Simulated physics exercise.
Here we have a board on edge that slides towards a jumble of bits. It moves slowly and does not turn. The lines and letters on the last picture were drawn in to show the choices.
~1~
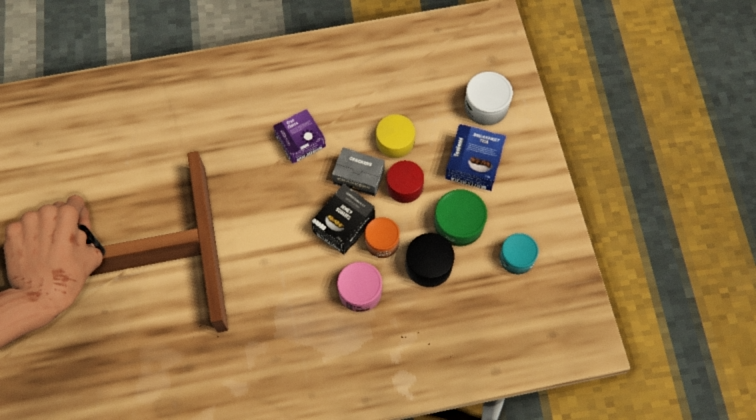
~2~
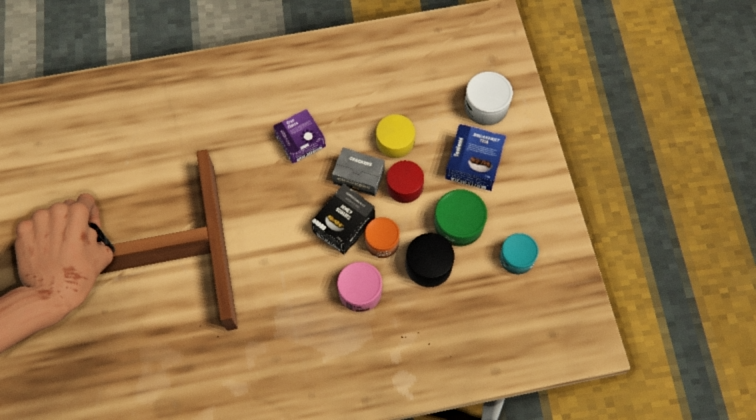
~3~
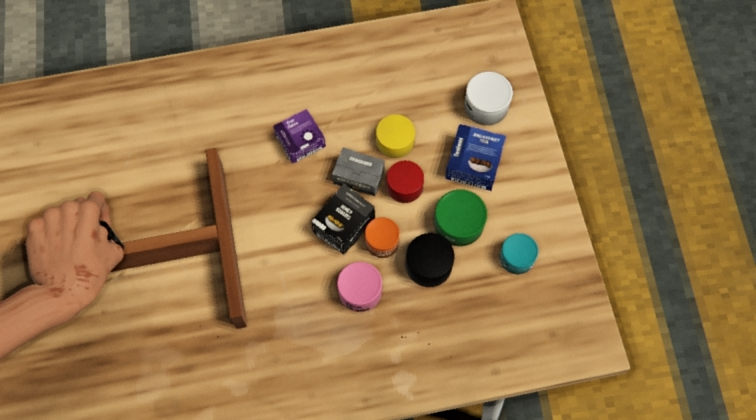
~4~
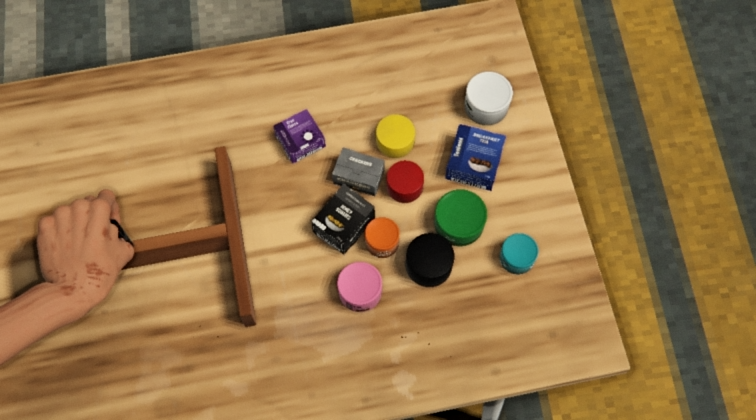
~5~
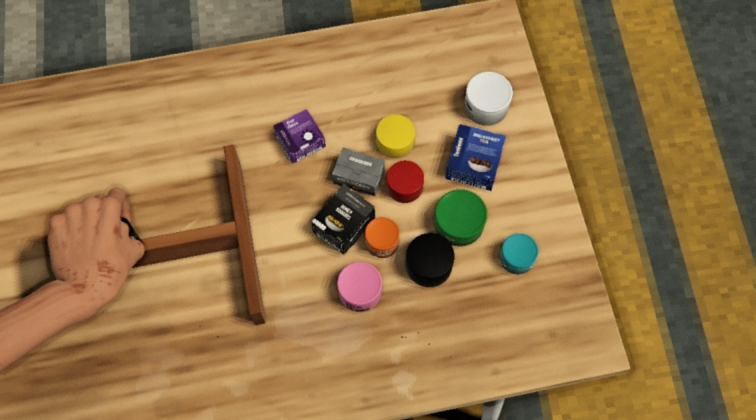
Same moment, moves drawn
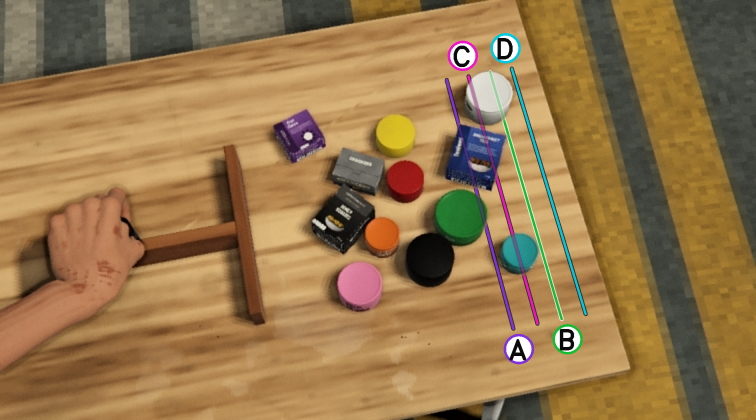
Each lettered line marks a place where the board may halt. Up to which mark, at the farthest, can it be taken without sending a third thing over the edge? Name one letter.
At C, and not beyond.
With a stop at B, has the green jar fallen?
By then, yes.
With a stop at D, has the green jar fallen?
By then, yes.
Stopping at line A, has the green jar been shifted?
By then, yes.
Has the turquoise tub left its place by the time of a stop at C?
Yes.
On the copy, A at (478, 197); B at (524, 189); C at (501, 193); D at (547, 184).
On C. First, board (336, 208); purple packet (316, 122); pink tub (379, 284).
Then, board (430, 191); blue packet (530, 147); turquoise tub (550, 241).
Finally, board (501, 177); blue packet over the edge; turquoise tub over the edge; two fallen.
By contrast, A is within the limit but short; B drops five; D drops five.
